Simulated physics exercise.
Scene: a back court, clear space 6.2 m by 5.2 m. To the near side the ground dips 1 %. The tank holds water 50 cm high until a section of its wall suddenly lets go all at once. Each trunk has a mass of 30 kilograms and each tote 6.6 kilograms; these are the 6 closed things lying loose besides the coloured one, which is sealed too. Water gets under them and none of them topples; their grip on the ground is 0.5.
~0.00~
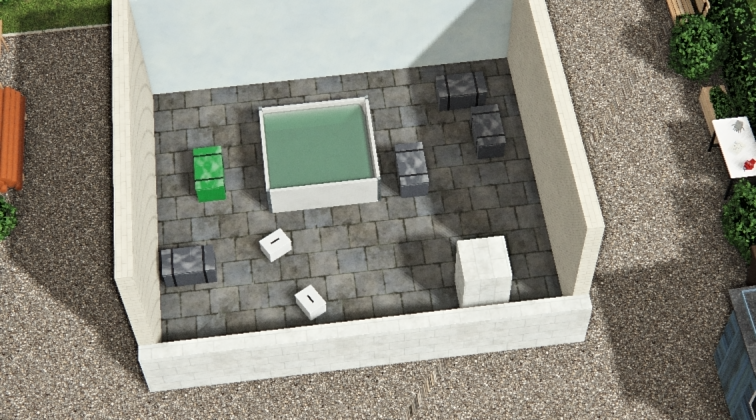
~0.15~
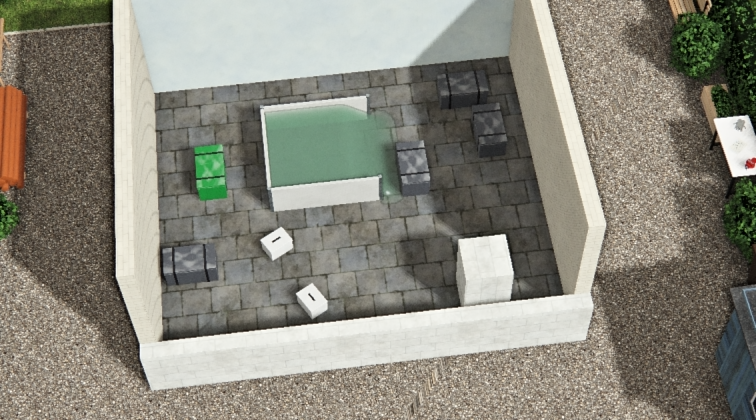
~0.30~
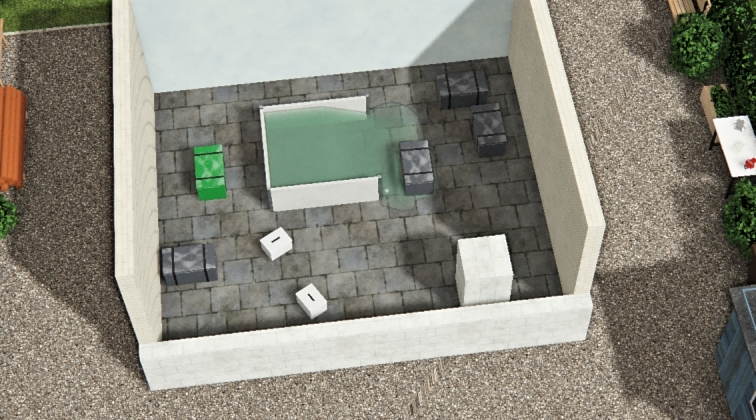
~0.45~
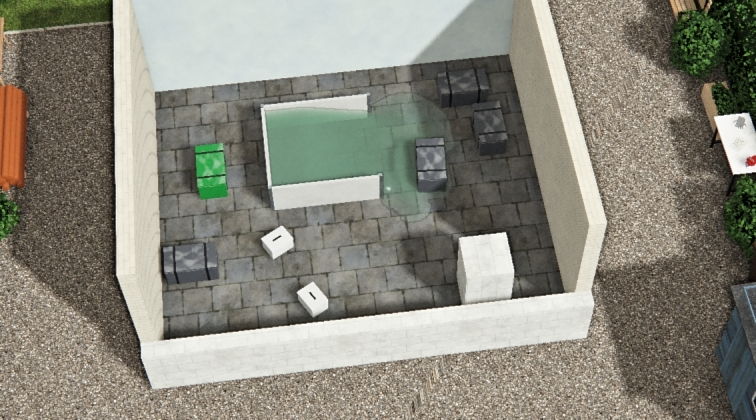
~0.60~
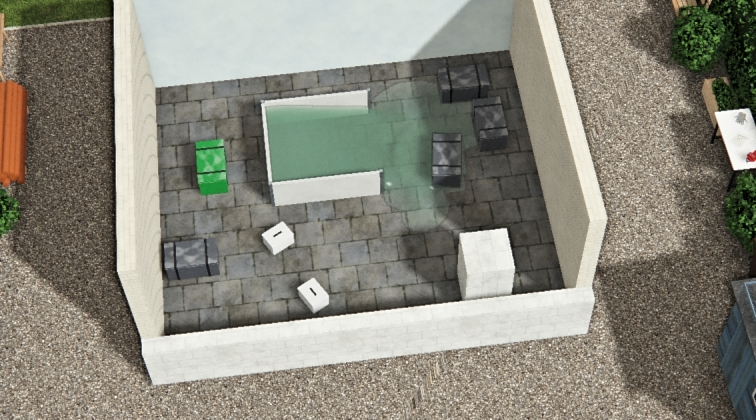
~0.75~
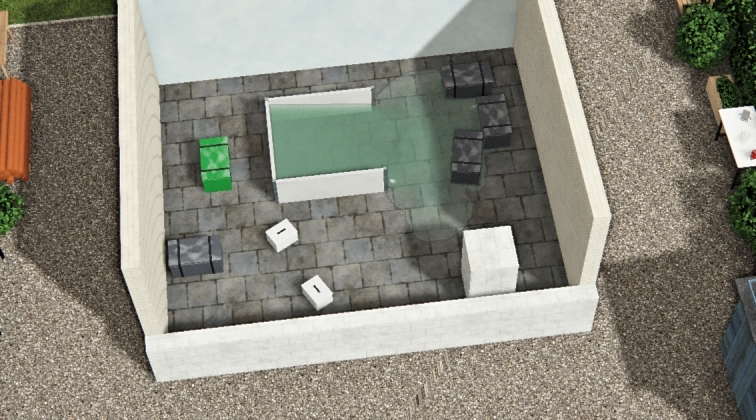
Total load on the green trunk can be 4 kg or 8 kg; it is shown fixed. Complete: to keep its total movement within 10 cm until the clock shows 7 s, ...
To keep it within that, the smaller load will do.
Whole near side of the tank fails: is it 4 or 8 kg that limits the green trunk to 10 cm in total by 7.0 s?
In that case, both fall short.
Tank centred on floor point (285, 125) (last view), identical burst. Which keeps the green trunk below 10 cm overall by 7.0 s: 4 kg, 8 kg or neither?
For that case: Lighter one suffices.
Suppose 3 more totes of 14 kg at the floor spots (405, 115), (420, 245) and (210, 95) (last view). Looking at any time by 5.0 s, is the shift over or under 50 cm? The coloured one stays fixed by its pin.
Order as listed: Outside the limit, inside the limit, inside the limit.
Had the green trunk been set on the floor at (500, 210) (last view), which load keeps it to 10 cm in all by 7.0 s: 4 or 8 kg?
Both fall short.
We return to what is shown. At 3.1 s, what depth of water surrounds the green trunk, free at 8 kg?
Close to 0 cm deep.
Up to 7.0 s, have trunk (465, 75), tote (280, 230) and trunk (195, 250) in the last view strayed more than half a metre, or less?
In sequence the three objects are farther, not as far and not as far.
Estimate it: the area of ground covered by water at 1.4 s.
Somewhere about 12 m2, give or take.
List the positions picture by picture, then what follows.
The green trunk at (208, 167), on the bottom; water covers 2.7 m2; 0 of 7 have shifted, in the first picture.
The green trunk at (210, 165) rests on the ground; 3.5 m2 under water; 0 of 7 have shifted, in the second picture.
The green trunk at (209, 166) rests on the ground; water covers 4.1 m2; 1 of 7 have shifted, in the third picture.
The green trunk at (210, 164) rests on the ground; water covers 5.1 m2; 1 of 7 have shifted, in the fourth picture.
The green trunk at (211, 160), on the bottom; 6.3 m2 under water; 1 of 7 have shifted, in the fifth picture.
The green trunk at (214, 157), on the bottom; 7.3 m2 under water; 1 of 7 have shifted, in the sixth picture.
After 1.4 s the green trunk would be 0 cm from its start with 4 kg and 0 cm from its start with 8 kg; 0 cm of water round it then.
After 3.1 s the green trunk would be 0 cm from its start with 4 kg and 0 cm from its start with 8 kg; 0 cm of water round it then.
After 4.9 s the green trunk would be 0 cm from its start with 4 kg and 0 cm from its start with 8 kg; 0 cm of water round it then.
After 7.0 s the green trunk would be 0 cm from its start with 4 kg and 0 cm from its start with 8 kg; 1 cm of water round it then.
